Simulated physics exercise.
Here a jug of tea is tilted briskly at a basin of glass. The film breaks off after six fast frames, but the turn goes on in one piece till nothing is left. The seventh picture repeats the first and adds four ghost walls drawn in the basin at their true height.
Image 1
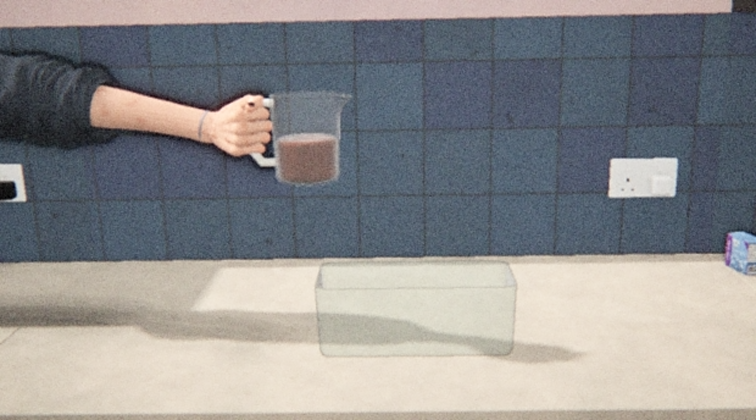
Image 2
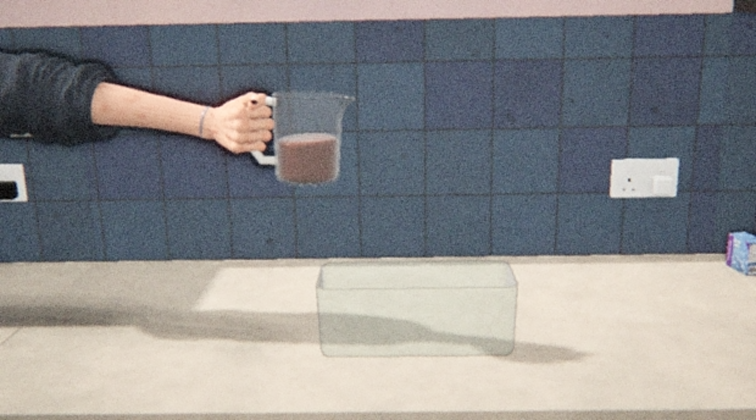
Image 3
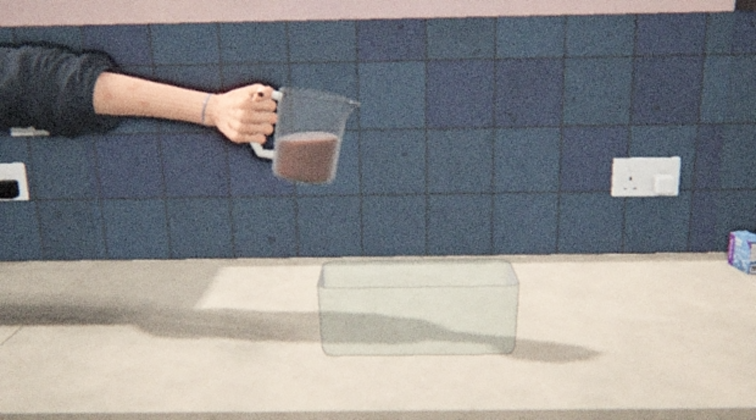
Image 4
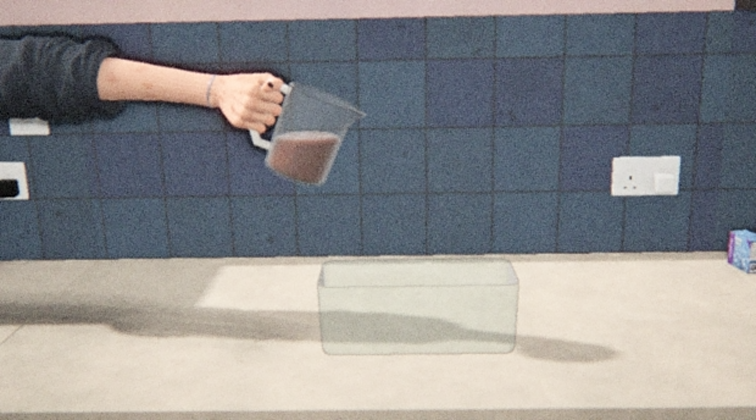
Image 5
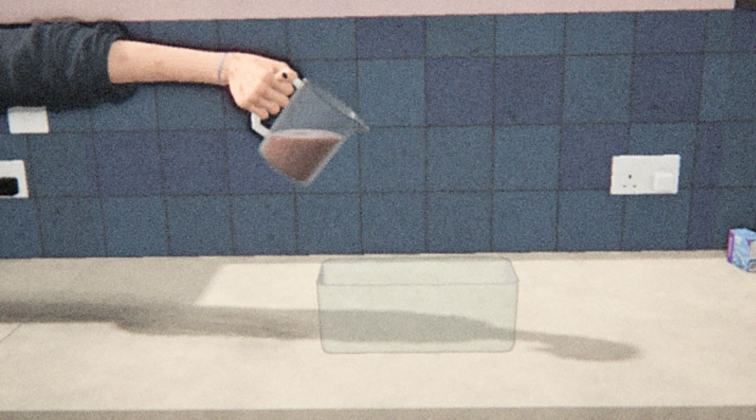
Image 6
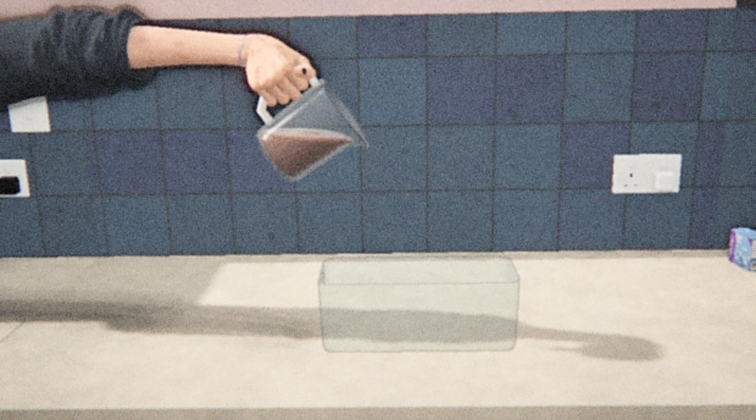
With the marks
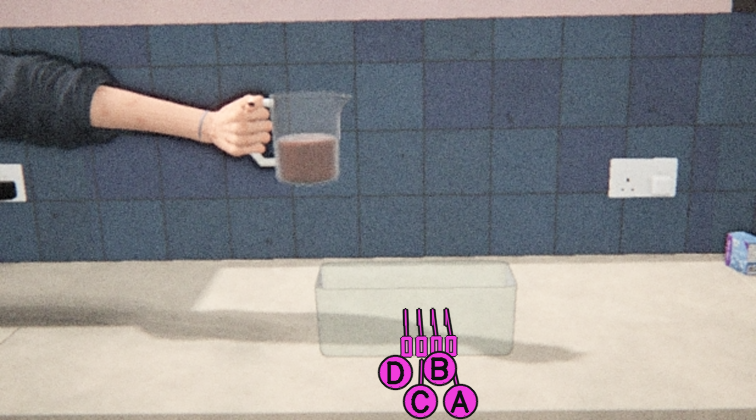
A hand gripping a clear jug of reddish-brown tea tilts it briskly to the right, the wrist rising and rolling over while the liquid slides toward the lip side and stays inside. The dark-sleeved arm reaches in from the left above an empty glass basin on a pale counter. Behind are blue tiles and white sockets, seen straight on from a nearly still camera.
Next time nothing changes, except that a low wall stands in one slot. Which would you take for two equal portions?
Best: D.
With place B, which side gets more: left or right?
The left one.
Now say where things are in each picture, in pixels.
Upright, lip at (350, 96); basin from (320, 355) to (513, 353); nothing has left yet.
Tipped about 3°, lip at (353, 98); nothing has left yet.
Tipped about 10°, lip at (359, 104); nothing has left yet.
Tipped about 22°, lip at (365, 114); nothing has left yet.
Tipped about 38°, lip at (368, 128); nothing has left yet.
Tipped about 55°, lip at (368, 145); nothing has left yet.
On the marked copy, A at (451, 360); B at (436, 360); C at (421, 360); D at (406, 360).
Choosing A, about 71 % ends left of the wall and 22 % right of it; 6 % is lost outside.
Choosing B, about 80 % ends left of the wall and 13 % right of it; 7 % is lost outside.
Choosing C, about 79 % ends left of the wall and 13 % right of it; 8 % is lost outside.
Choosing D, about 57 % ends left of the wall and 40 % right of it; 3 % is lost outside.
